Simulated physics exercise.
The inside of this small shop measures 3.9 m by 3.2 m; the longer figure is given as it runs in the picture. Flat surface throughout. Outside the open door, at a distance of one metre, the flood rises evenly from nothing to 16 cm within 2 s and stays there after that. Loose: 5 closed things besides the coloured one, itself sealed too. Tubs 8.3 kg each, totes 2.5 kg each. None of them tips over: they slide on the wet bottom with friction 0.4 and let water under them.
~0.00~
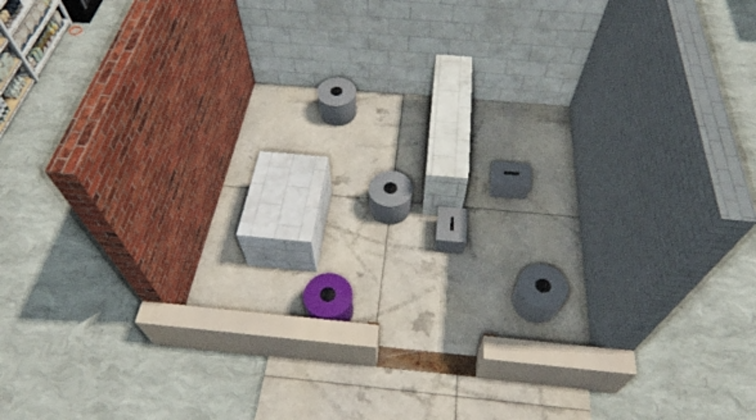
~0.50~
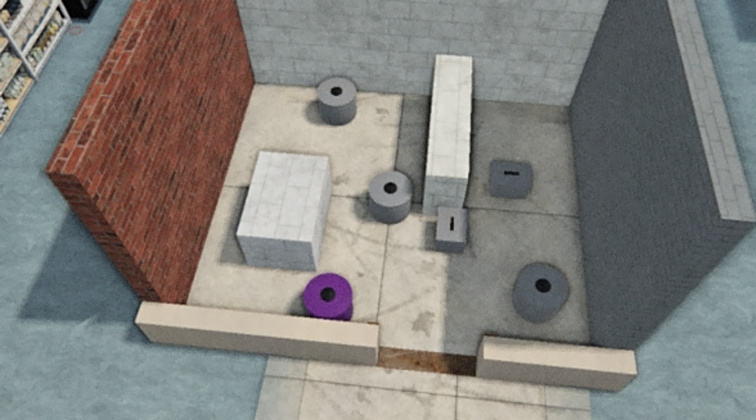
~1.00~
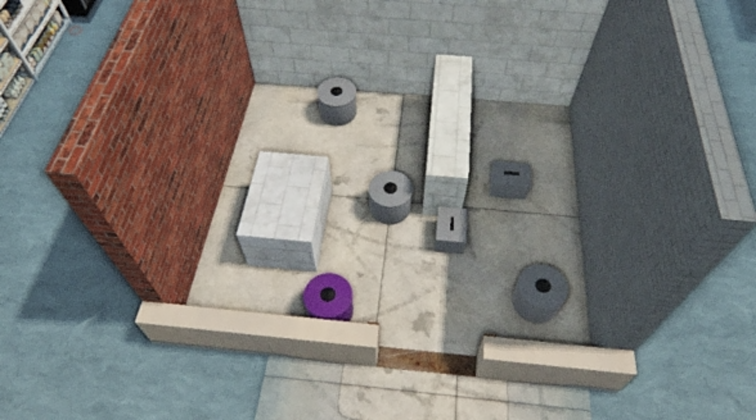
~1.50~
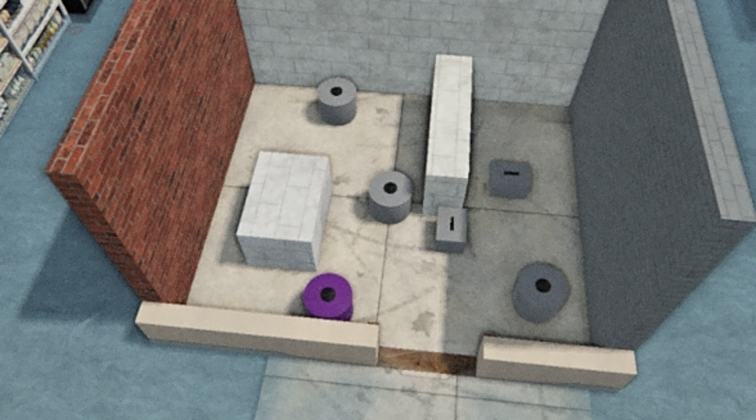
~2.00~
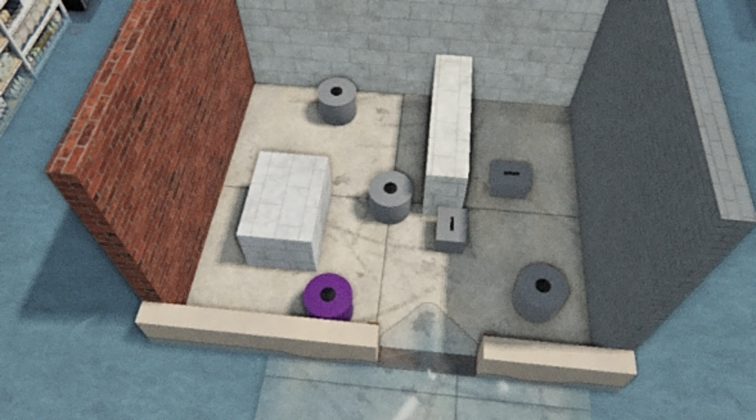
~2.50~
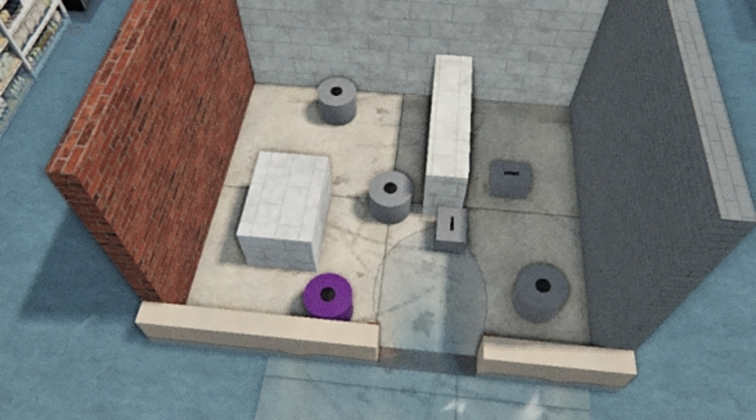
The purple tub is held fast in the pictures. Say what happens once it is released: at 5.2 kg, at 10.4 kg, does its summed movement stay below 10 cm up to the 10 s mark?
Both masses keep it there.
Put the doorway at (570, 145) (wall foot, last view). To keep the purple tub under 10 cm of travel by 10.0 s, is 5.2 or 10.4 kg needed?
Answer: No option succeeds.
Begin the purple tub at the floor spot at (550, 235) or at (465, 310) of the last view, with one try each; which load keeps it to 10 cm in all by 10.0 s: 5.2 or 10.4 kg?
In turn: Neither holds; neither holds.
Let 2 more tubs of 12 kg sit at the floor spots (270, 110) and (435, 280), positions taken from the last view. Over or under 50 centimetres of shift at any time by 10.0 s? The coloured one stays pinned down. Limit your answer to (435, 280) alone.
For that spot the answer is greater than that.
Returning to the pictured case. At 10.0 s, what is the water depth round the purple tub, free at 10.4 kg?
2 cm, roughly.
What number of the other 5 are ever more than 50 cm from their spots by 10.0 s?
The count comes to 4.
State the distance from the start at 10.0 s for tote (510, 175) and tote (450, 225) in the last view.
Respectively 30 and 120 centimetres.
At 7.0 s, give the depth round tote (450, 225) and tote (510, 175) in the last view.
First roughly 8 cm, second roughly 7 cm.
After 3.5 s the purple tub would be 0 cm from its start with 5.2 kg and 0 cm from its start with 10.4 kg; 1 cm of water round it then.
After 4.5 s the purple tub would be 0 cm from its start with 5.2 kg and 0 cm from its start with 10.4 kg; 1 cm of water round it then.
After 7.0 s the purple tub would be 0 cm from its start with 5.2 kg and 0 cm from its start with 10.4 kg; 2 cm of water round it then.
After 10.0 s the purple tub would be 0 cm from its start with 5.2 kg and 0 cm from its start with 10.4 kg; 2 cm of water round it then.
